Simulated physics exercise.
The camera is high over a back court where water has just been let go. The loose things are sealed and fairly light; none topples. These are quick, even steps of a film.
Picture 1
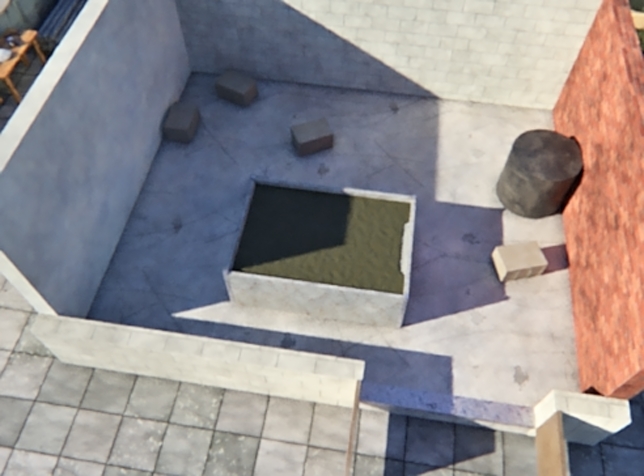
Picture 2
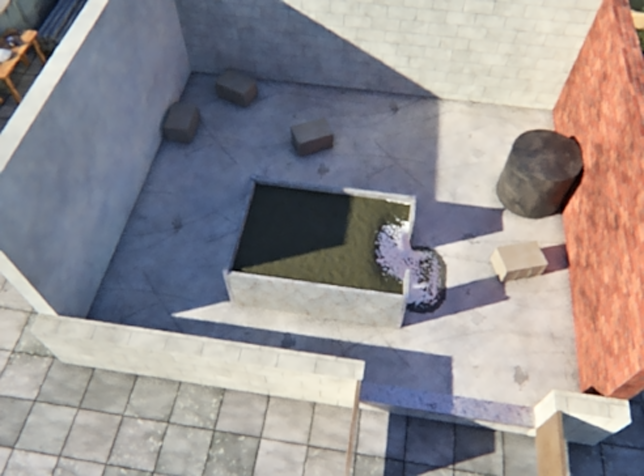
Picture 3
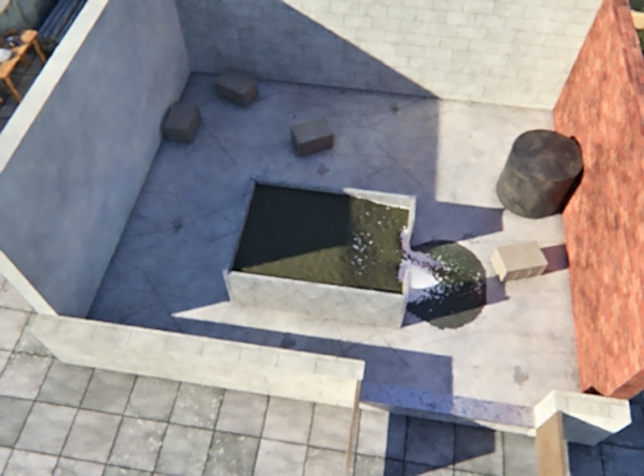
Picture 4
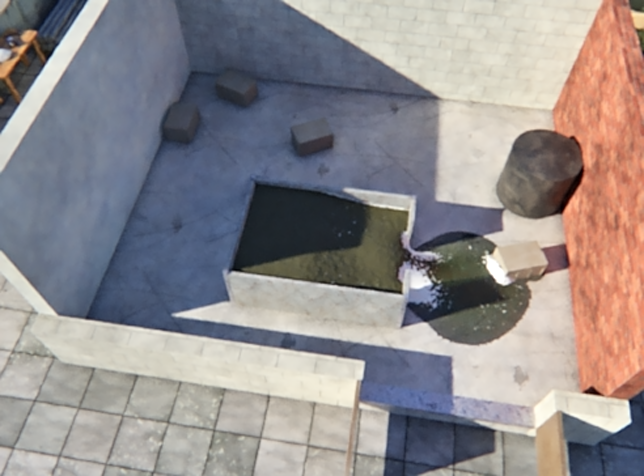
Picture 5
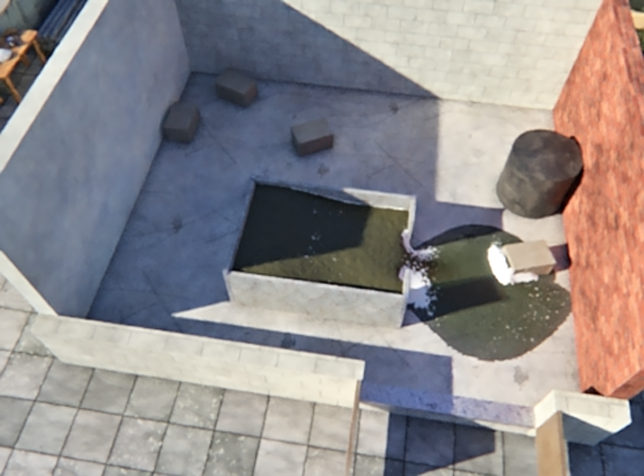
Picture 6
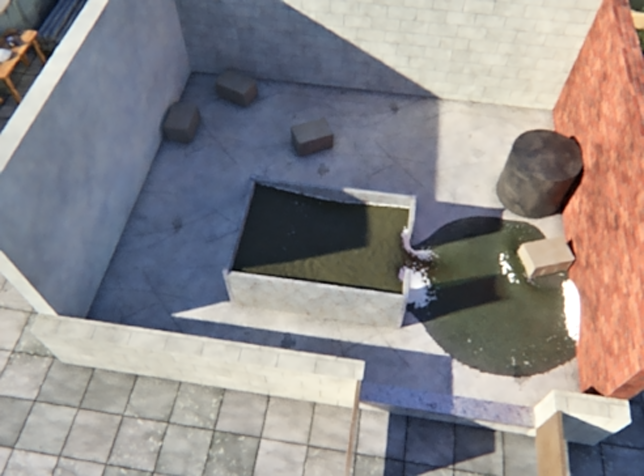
Dark water pours through a gap in the right side of a raised tank and spreads across the walled court's floor, foaming around a pale crate and nudging it toward the red wall, while the other objects stay still.
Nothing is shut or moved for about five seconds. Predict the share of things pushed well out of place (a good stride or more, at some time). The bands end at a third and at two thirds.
It is under a third.
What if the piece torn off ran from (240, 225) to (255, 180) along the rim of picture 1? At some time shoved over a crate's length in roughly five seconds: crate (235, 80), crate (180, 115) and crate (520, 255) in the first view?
As listed: Swept aside, that far or more, less than that.
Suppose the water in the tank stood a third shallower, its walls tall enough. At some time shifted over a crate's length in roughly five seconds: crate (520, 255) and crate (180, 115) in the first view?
In that order: Moved that far, not that far.
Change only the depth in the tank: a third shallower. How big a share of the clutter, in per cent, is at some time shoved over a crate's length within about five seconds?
Some 20 per cent.
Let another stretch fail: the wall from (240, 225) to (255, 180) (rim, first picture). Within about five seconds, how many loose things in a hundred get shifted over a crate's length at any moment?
I make it 40 per cent.
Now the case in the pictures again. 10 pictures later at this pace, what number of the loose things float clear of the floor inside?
The number is 1.
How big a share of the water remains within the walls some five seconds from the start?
I make it 84 per cent.
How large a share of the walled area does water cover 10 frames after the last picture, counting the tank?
I make it 30 per cent.
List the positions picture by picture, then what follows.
A crate at (522, 255) rests on the ground; a crate at (180, 115), on the bottom; 0 of 5 have shifted, in the first frame.
A crate at (522, 255), on the bottom; a crate at (180, 115), on the bottom; 0 of 5 have shifted, in the second frame.
A crate at (522, 255) rests on the ground; a crate at (180, 115) rests on the ground; 0 of 5 have shifted, in the third frame.
A crate at (522, 255) rests on the ground; a crate at (180, 115) rests on the ground; 0 of 5 have shifted, in the fourth frame.
A crate at (530, 254) rests on the ground, close to its start; a crate at (180, 115) rests on the ground; 1 of 5 have shifted, in the fifth frame.
A crate at (549, 252) rests on the ground, a stride from its start; a crate at (180, 115), on the bottom; 1 of 5 have shifted, in the sixth frame.
A moment on, 1 of 5 are well off their spots; 1 afloat.
Next, 1 of 5 are well off their spots; 1 afloat.
Later, 0 of 5 are well off their spots; 1 afloat.
In the end, 1 of 5 are well off their spots, and 1 have been at some point; 1 afloat.
